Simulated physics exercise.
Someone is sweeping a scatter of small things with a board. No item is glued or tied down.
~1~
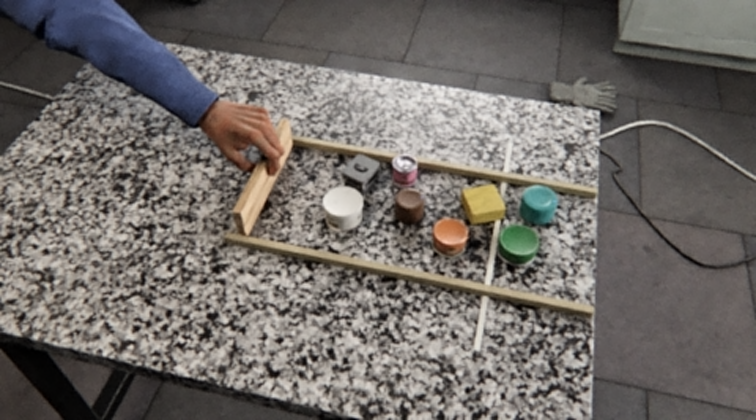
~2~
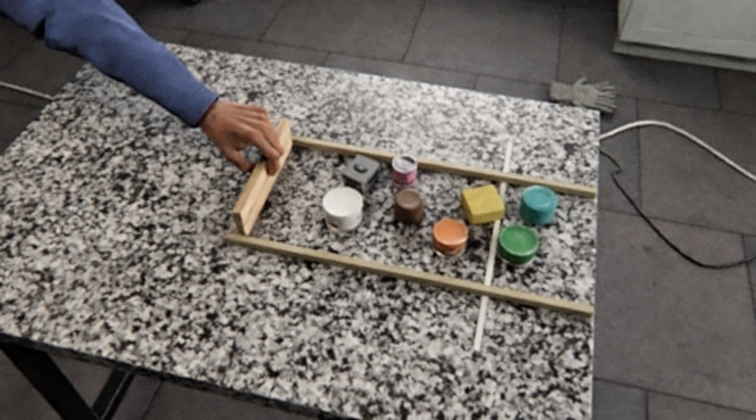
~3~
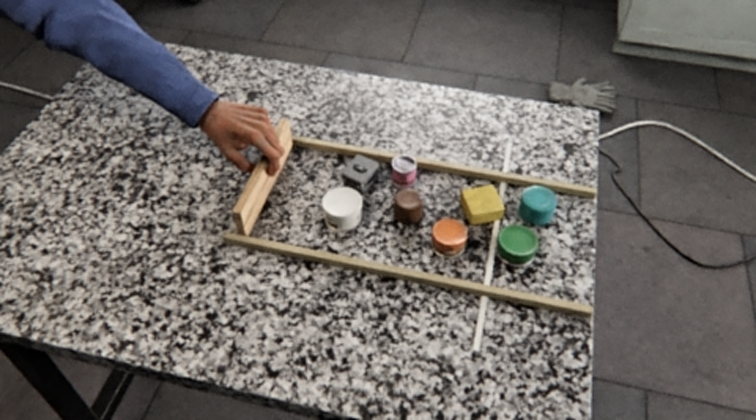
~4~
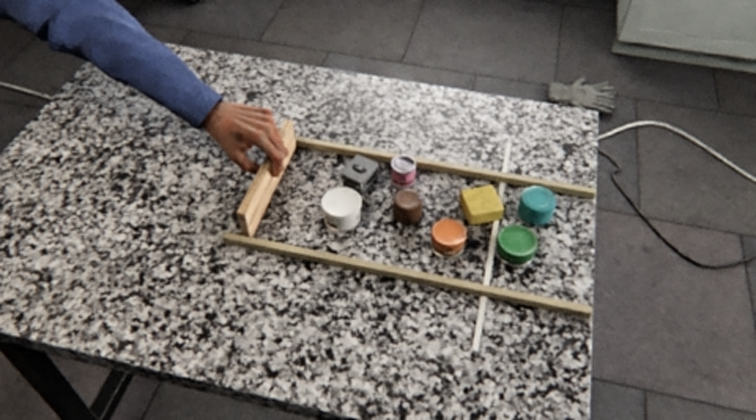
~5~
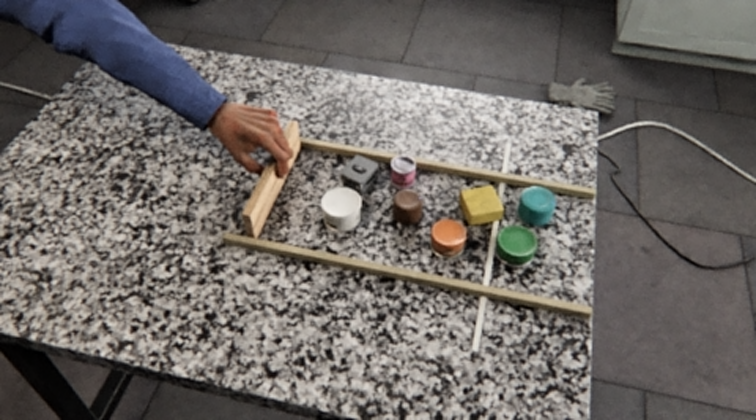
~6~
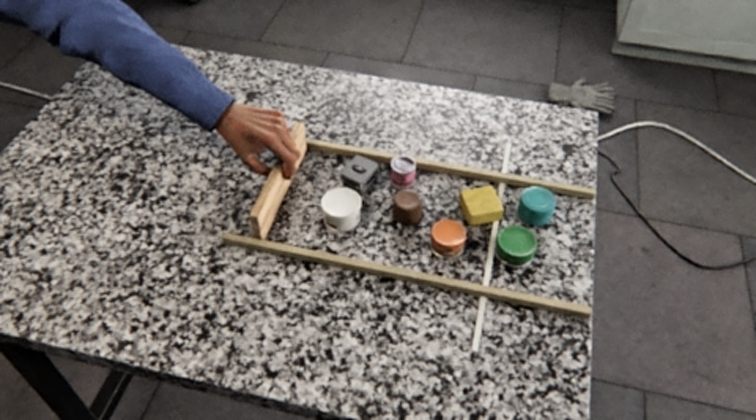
On a speckled table, a hand slides a wooden board slightly right toward scattered small containers.
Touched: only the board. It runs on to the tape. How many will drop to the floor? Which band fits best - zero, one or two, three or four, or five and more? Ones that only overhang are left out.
The band that fits is zero.
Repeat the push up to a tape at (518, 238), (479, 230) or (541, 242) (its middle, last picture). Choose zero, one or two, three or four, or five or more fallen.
Tape one gives just one or two, tape two gives not one, and tape three gives one to two.
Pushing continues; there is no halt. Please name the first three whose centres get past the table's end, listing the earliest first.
Earliest first - the turquoise lid, the green tin, the yellow block.
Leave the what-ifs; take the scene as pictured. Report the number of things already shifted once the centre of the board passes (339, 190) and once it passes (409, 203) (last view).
The first number is 2, the next one 5.
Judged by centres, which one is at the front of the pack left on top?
It's the turquoise lid that ends nearest.
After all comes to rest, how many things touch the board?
It touches 3.
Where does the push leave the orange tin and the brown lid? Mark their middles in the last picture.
Final positions - orange tin around (530, 278), brown lid around (511, 221).
Soon after, none off yet; turquoise lid at rest near (536, 206); green tin at rest near (516, 246); yellow block at rest near (481, 205).
Then, none off yet; turquoise lid at rest near (536, 206); green tin at rest near (516, 246); yellow block moving near (485, 205).
At rest, the number that fall off is zero.
